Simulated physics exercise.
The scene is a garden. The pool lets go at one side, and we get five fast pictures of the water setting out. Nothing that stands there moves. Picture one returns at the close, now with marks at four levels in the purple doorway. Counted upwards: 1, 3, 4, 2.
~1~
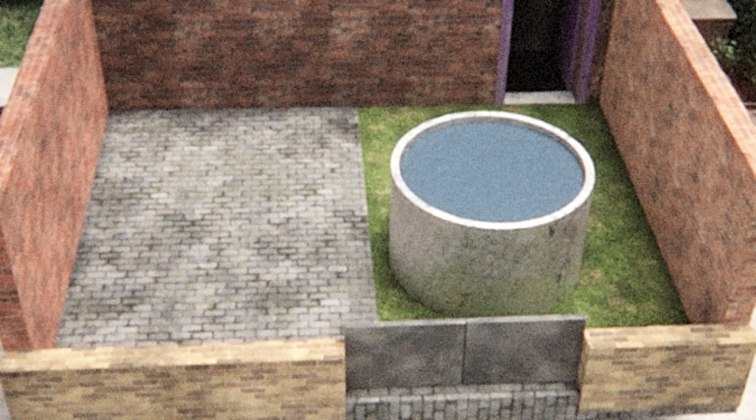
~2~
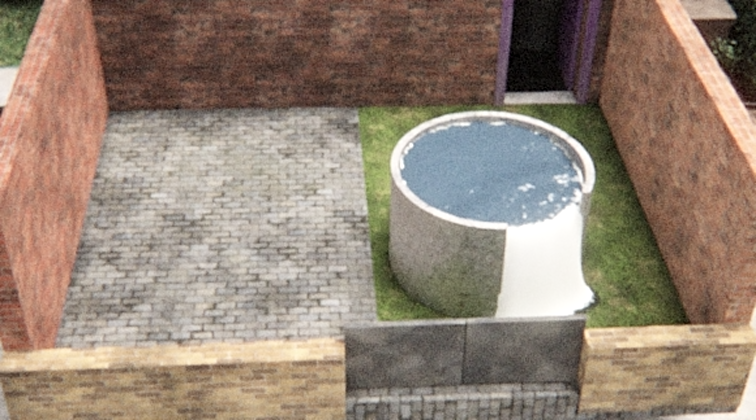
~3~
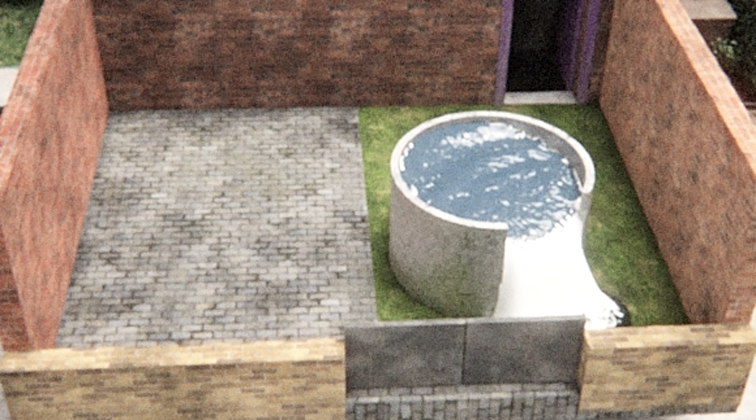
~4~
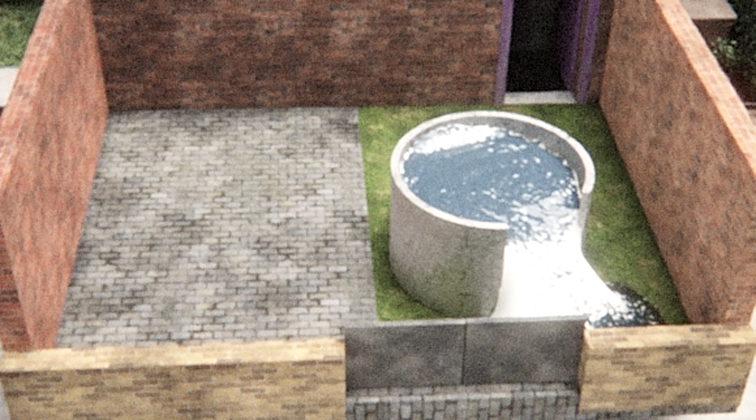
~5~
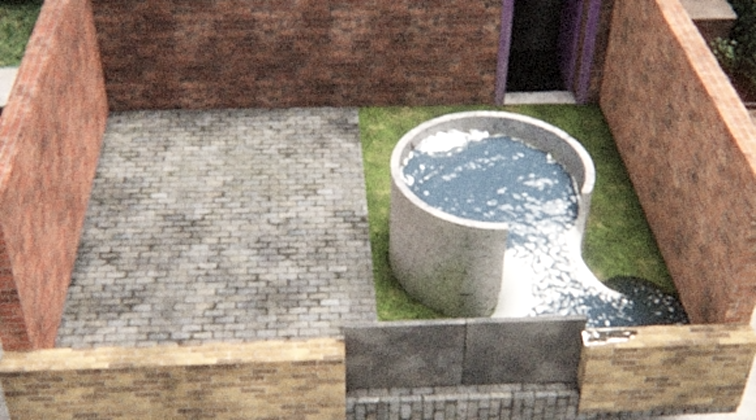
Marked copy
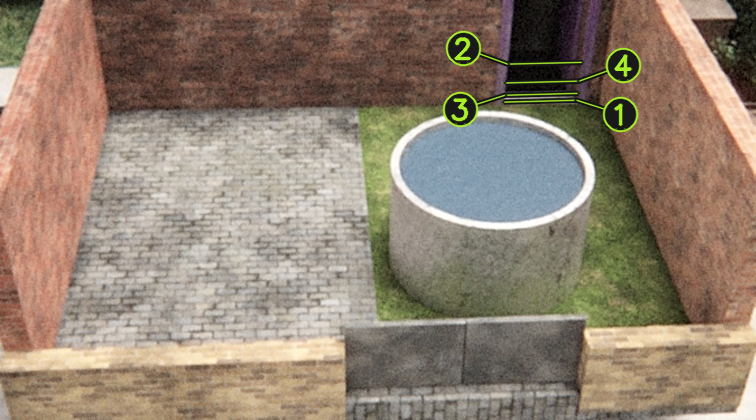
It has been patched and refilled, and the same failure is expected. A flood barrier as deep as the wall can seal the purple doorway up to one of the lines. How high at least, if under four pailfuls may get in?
The answer is line 4.
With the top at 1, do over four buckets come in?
Yes.
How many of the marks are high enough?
Two of the four.
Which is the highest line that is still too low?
That would be 3.
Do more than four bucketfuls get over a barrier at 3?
Yes, that goes wrong.
On the marked copy, 1 at (540, 101); 2 at (544, 63); 3 at (541, 94); 4 at (542, 82); from the bottom up 1, 3, 4, 2.
With 1, dozens of bucketfuls pour in.
With 2, nothing gets over.
With 3, about 13 bucketfuls get in.
With 4, a splash gets over, under a bucket.
